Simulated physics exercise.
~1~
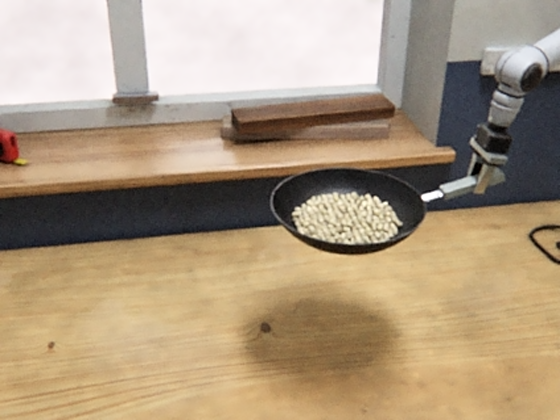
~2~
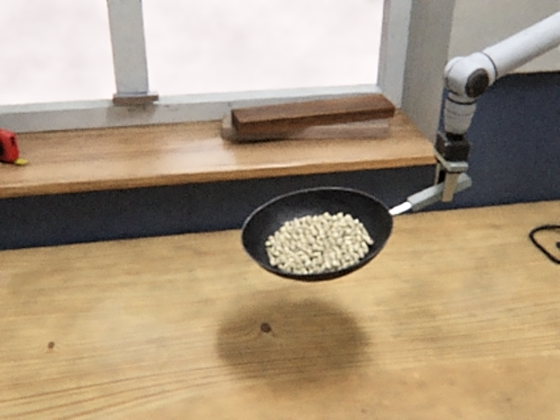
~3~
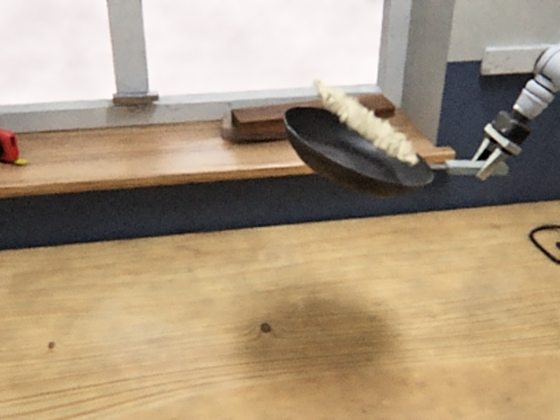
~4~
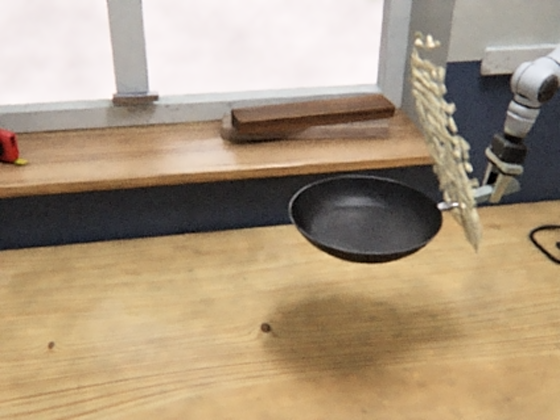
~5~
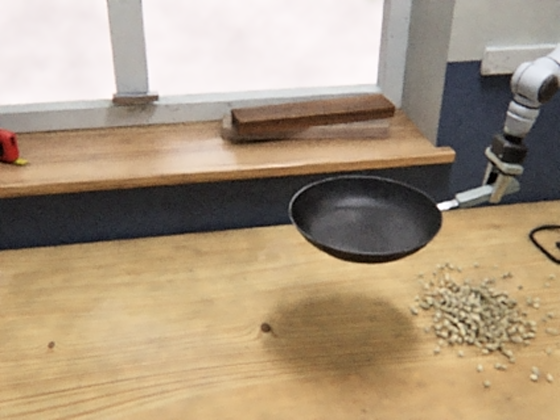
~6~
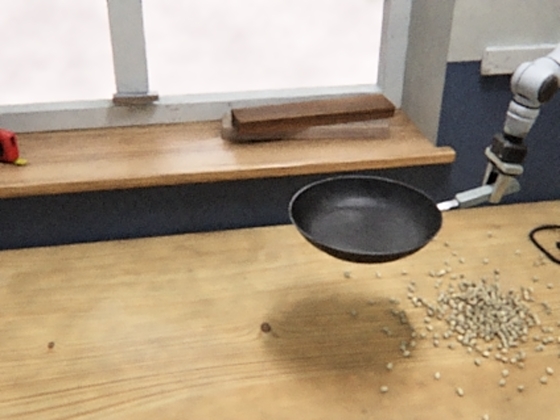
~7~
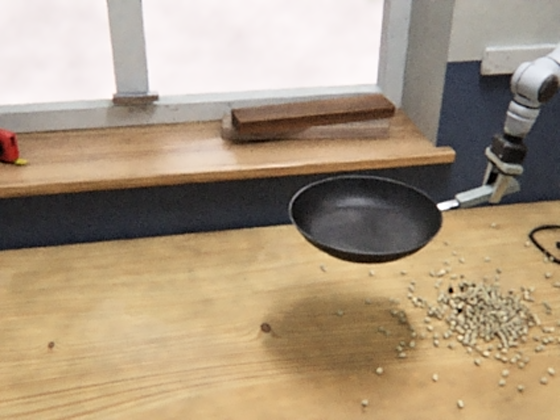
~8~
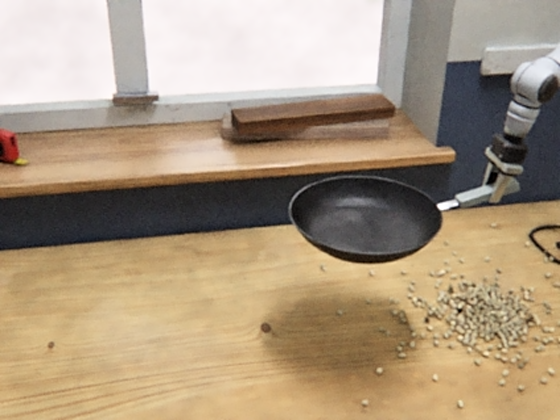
The clip opens with a robot arm holding a dark frying pan heaped with pale dried beans above a wooden table, near a window with a wooden sill. The arm moves the pan left and slightly down, leaning it. It then swings the pan back up to the right and tips it, and the beans lift out in a slanting mass. As the pan levels, they sail past its right rim in a tall sheet beside the gripper. The beans land on the table and scatter, ending as a loose pile at the right while the arm holds the empty pan still.
